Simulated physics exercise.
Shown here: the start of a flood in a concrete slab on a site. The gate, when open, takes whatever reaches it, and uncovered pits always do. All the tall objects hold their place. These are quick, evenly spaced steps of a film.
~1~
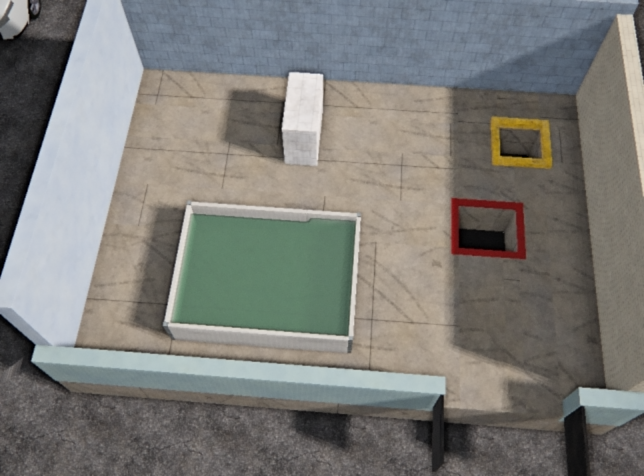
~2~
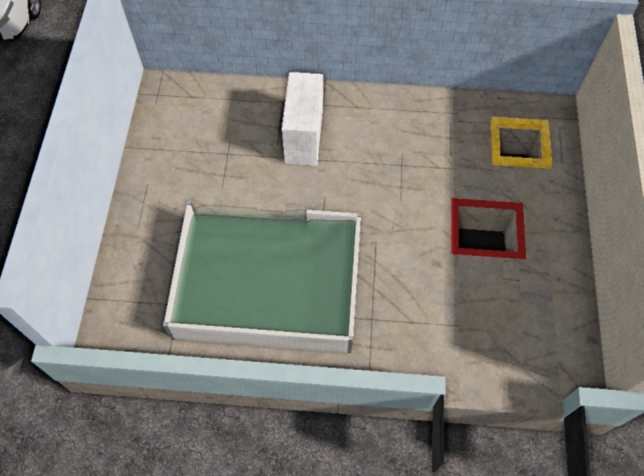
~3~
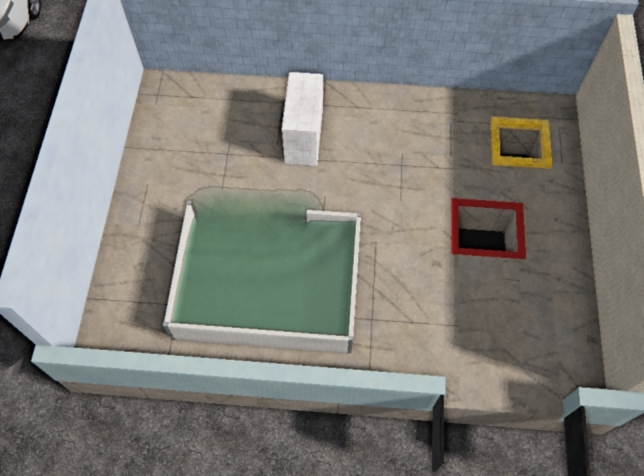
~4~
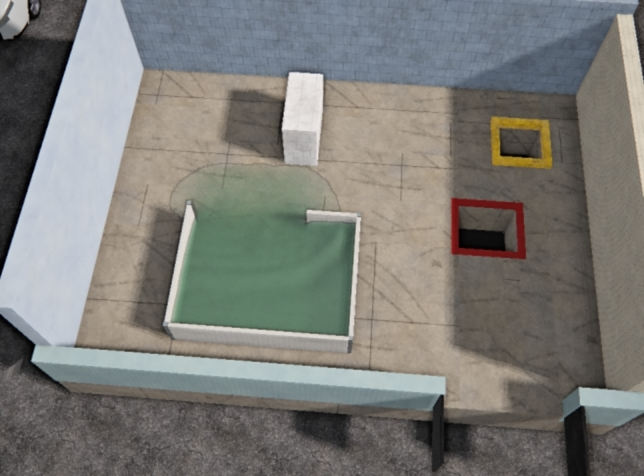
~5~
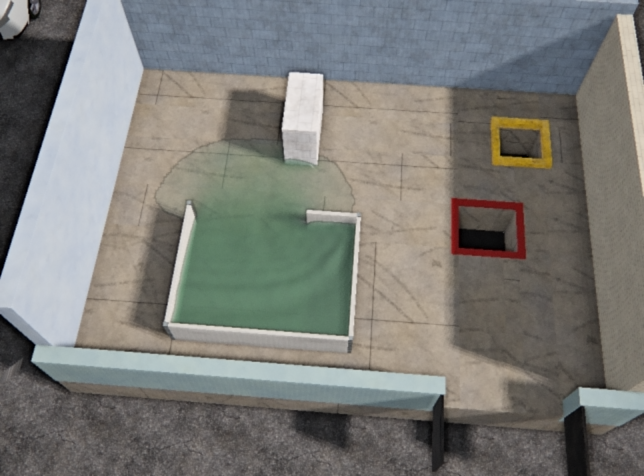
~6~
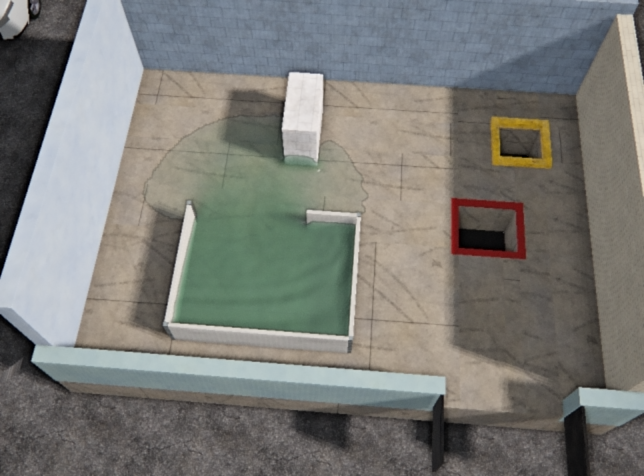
Green water pouring through a gap in the far side of a white-walled tank, spreading across the floor around a white block.
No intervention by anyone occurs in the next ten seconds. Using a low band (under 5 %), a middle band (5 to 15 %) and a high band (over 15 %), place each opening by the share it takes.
The gate is in the low band; the yellow pit is in the low band; the red pit is in the middle band.
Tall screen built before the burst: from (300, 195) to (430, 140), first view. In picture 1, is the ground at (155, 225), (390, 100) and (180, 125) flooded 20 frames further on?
Point by point: First spared, next swamped, last swamped.
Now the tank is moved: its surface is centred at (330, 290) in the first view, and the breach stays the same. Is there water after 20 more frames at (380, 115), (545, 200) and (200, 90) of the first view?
Well, first one got wet, second one stays dry, third one got wet.
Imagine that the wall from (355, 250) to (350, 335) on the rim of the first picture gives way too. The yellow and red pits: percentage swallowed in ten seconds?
Per cent: Yellow 2, red 20.
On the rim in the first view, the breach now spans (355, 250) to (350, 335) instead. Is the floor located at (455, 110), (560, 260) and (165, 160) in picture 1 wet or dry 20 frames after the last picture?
Unsoaked, then soaked, then unsoaked.
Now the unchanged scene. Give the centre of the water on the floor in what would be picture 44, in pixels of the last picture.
I'd say around (269, 185).
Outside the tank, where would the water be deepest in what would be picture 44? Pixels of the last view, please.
Around (119, 365).
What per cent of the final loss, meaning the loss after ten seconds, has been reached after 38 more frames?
Result, approximate: 35 per cent.
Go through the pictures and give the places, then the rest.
In the first picture, the open tank at (266, 270) is whole and still.
In the second picture, the front is at a hidden place, out from the gap on the open tank's far side.
In the third picture, water pours out on the open tank's far side and has run to a hidden place.
In the fourth picture, the front is at (323, 184), out from the gap on the open tank's far side.
In the fifth picture, the front is at (196, 155), out from the gap on the open tank's far side.
In the sixth picture, water pours out on the open tank's far side and has run to (226, 122).
A moment on, water covers 25 % of the floor; the gate 0 %, the yellow pit 0 %, the red pit 0 %.
Next, water covers 40 % of the floor; the gate 0 %, the yellow pit 0 %, the red pit 0 %.
Then, water covers 55 % of the floor; the gate 0 %, the yellow pit 0 %, the red pit 0 %.
Later, water covers 70 % of the floor; the gate 0 %, the yellow pit 0 %, the red pit 3 %.
In the end, water covers 95 % of the floor; the gate 0 %, the yellow pit 0 %, the red pit 9 %.
